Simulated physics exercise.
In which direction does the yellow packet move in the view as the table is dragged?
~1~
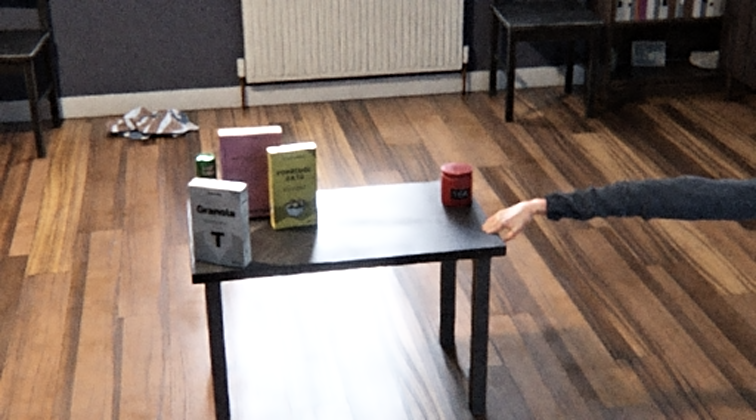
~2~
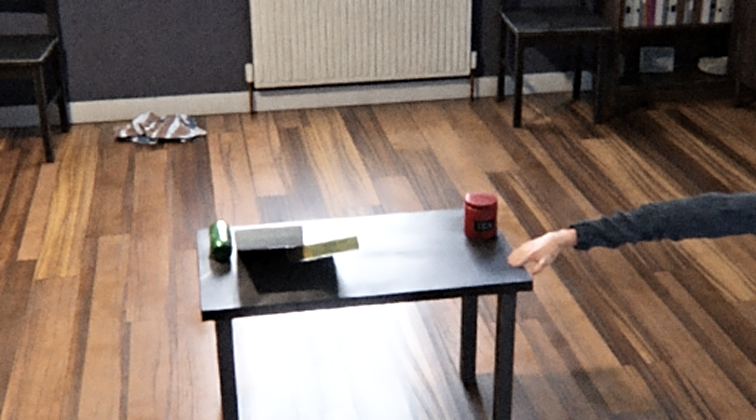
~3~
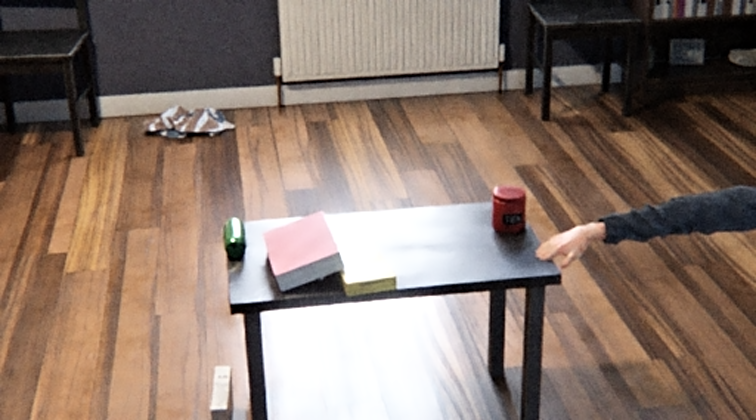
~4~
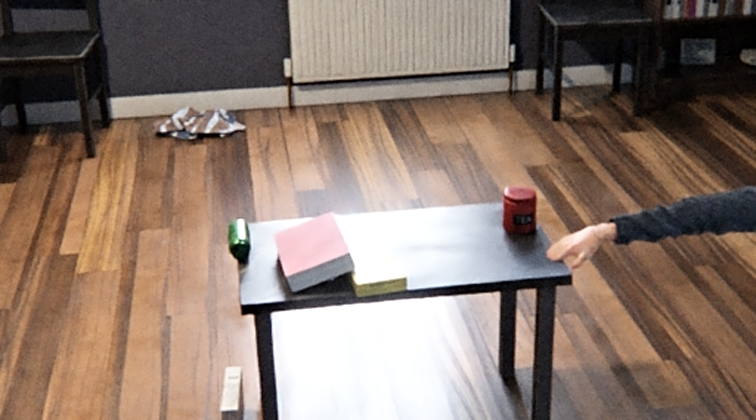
It moves down in the view, ending up lying on its side near the front edge of the tabletop.
The clip opens on a dark side table holding an upright white packet, pink book, yellow packet and green can at the left, with a red jar near a hand at the right corner. The hand drags the table towards the viewer, and the items on the left topple. The white packet drops off the table and ends up on the floor by the front left leg. The pink book comes down flat, partly against the fallen yellow packet, while the green can lies at the left edge. At the end the table is still, with the red jar upright and the hand at the corner.
